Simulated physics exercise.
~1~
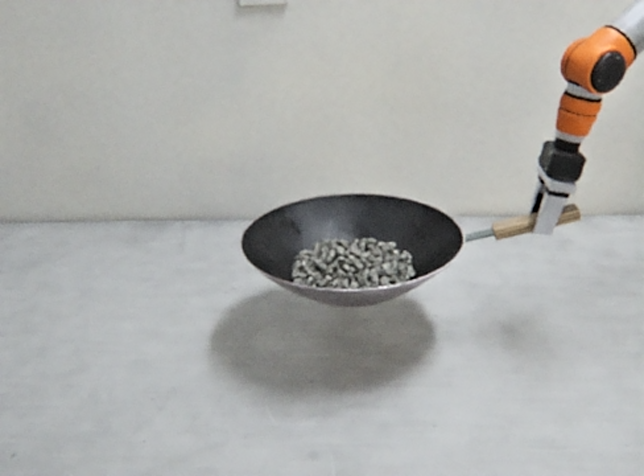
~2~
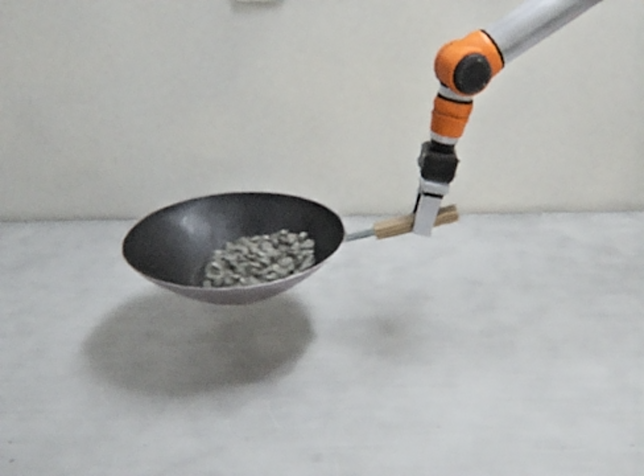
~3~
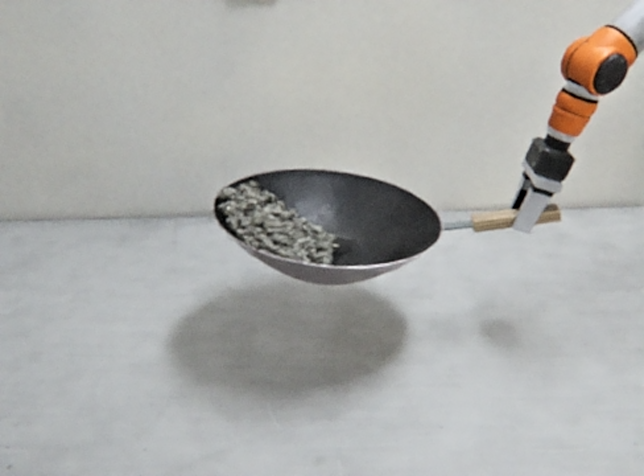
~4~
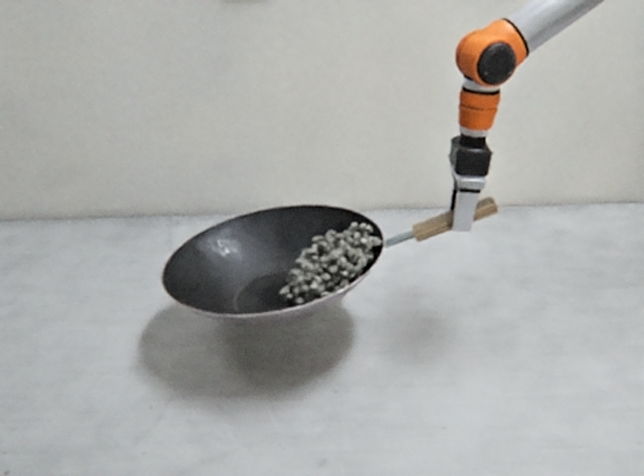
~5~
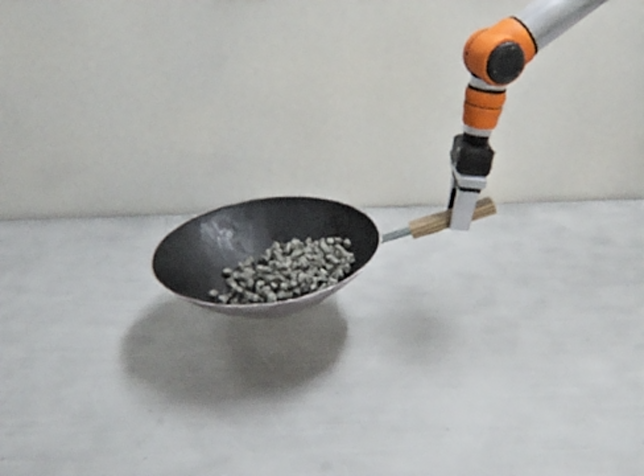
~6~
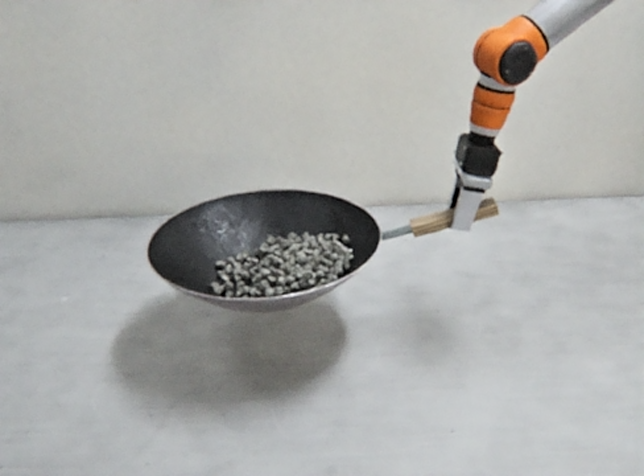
A robot arm swings a wok of small pebbles left, right and left, spilling none.
